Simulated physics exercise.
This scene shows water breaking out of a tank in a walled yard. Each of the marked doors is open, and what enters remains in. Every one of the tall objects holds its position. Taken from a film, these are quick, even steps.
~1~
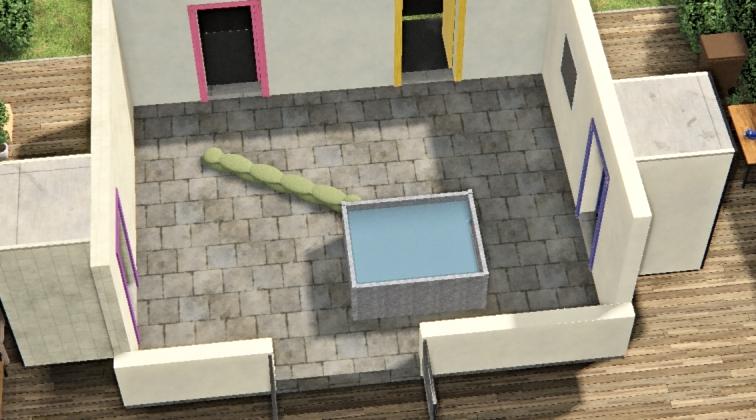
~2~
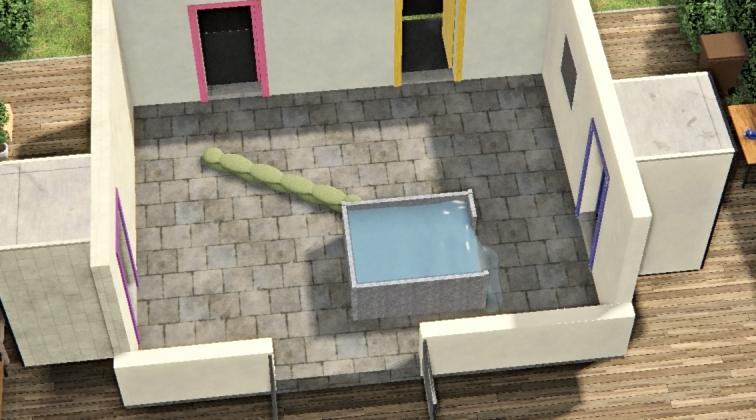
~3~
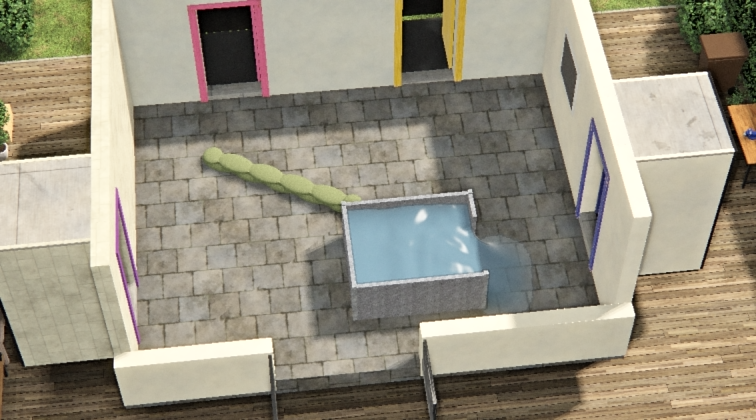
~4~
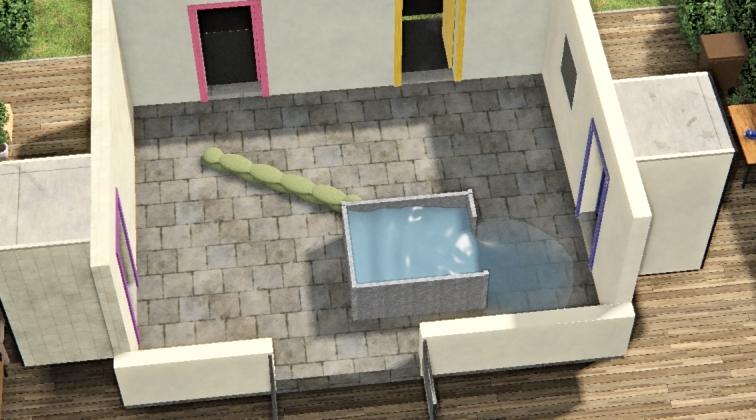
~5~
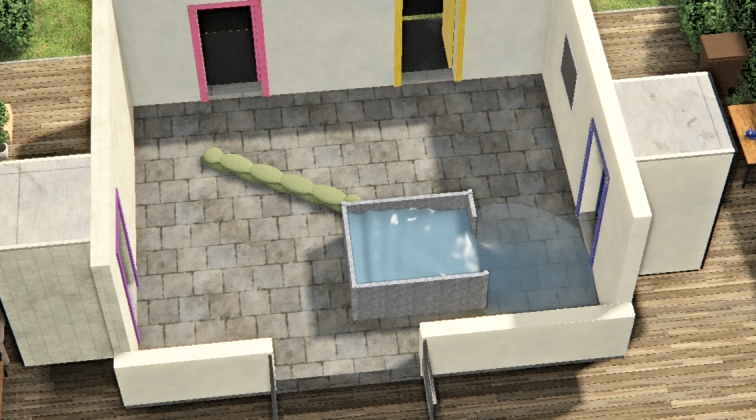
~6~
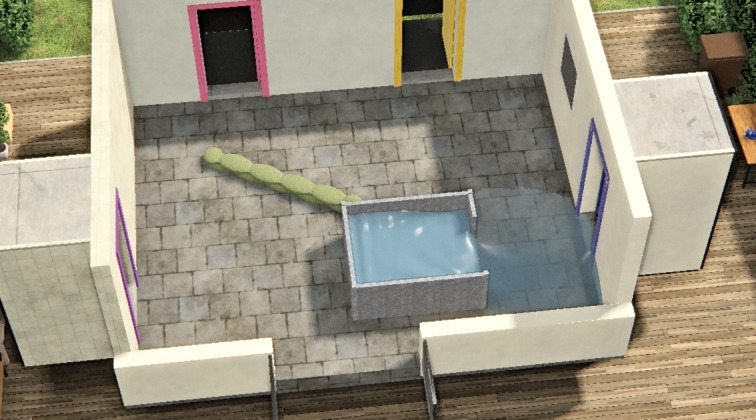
Water poured out through a gap in the right side of a raised tank in a walled yard, spreading across the grey paving to the right-hand wall while the green hedge stayed still.
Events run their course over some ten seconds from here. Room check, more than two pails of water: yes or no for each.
Yellow door, yes; blue door, yes; purple door, no; pink door, no.
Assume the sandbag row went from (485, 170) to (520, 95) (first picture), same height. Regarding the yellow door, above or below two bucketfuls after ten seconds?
Answer: The yellow door stays inside the bound.
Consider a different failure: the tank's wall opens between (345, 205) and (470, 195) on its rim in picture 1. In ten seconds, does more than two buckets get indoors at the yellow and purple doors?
Looking at both, the yellow one exceeds the mark while the purple one falls short.
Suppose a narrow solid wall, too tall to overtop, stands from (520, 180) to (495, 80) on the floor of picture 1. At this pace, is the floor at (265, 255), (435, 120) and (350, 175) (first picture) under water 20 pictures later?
Results in order: Bone-dry / bone-dry / bone-dry.
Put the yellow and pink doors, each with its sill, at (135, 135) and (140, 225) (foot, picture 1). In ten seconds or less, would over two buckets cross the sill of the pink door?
Note - pink door ends up lower.
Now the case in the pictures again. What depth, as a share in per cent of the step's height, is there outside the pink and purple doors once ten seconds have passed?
In order: Roughly 60 % and 10 %.
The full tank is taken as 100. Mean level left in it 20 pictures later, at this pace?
Roughly 26 percent.
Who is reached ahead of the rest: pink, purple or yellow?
I'd go with the one in yellow.
A moment on, water covers 15 % of the floor; the yellow door not reached, the blue door over two buckets in, the purple door not reached, the pink door not reached.
Next, water covers 20 % of the floor; the yellow door not reached, the blue door far over two buckets in, the purple door not reached, the pink door not reached.
Then, water covers 40 % of the floor; the yellow door wet at the sill, nothing in, the blue door far over two buckets in, the purple door not reached, the pink door not reached.
Later, water covers 70 % of the floor; the yellow door over two buckets in, the blue door far over two buckets in, the purple door wet at the sill, nothing in, the pink door wet at the sill, nothing in.
In the end, water covers 90 % of the floor; the yellow door over two buckets in, the blue door far over two buckets in, the purple door wet at the sill, nothing in, the pink door wet at the sill, nothing in.
